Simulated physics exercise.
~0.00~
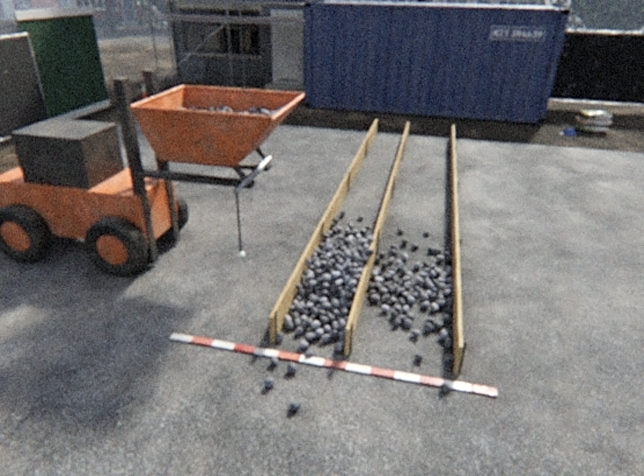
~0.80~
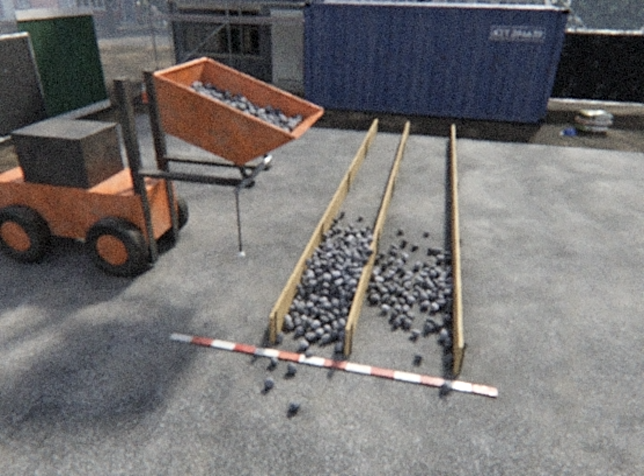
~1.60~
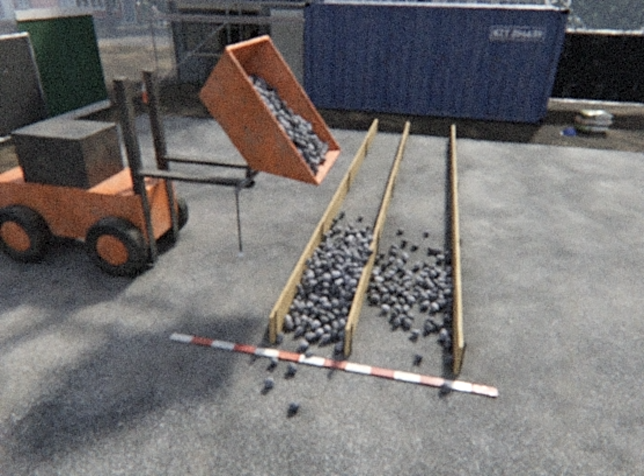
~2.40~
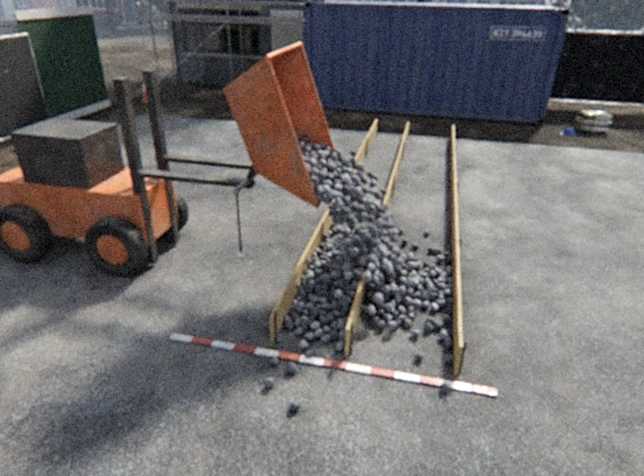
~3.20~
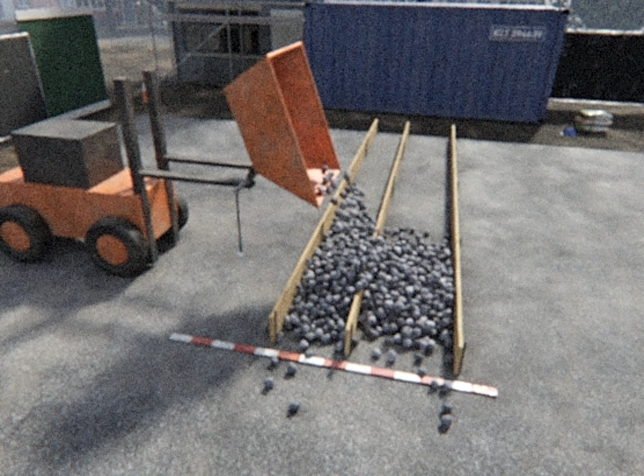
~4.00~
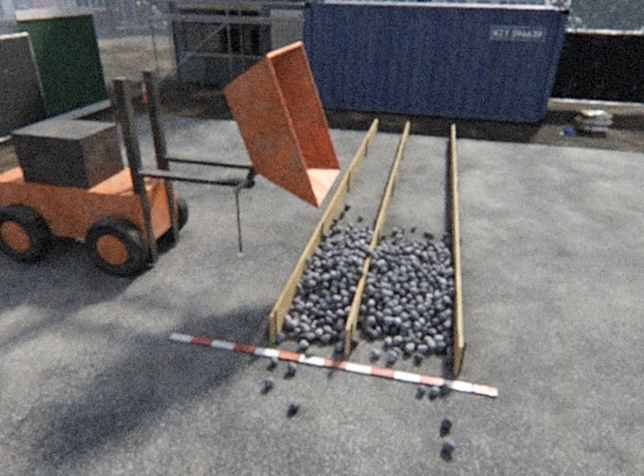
The orange skip on the front of a forklift tipped steeply to the right and poured its dark stones over wooden planks onto an earlier pile, filling both bays more deeply until it hung empty, with a few stones scattered past the striped staff.
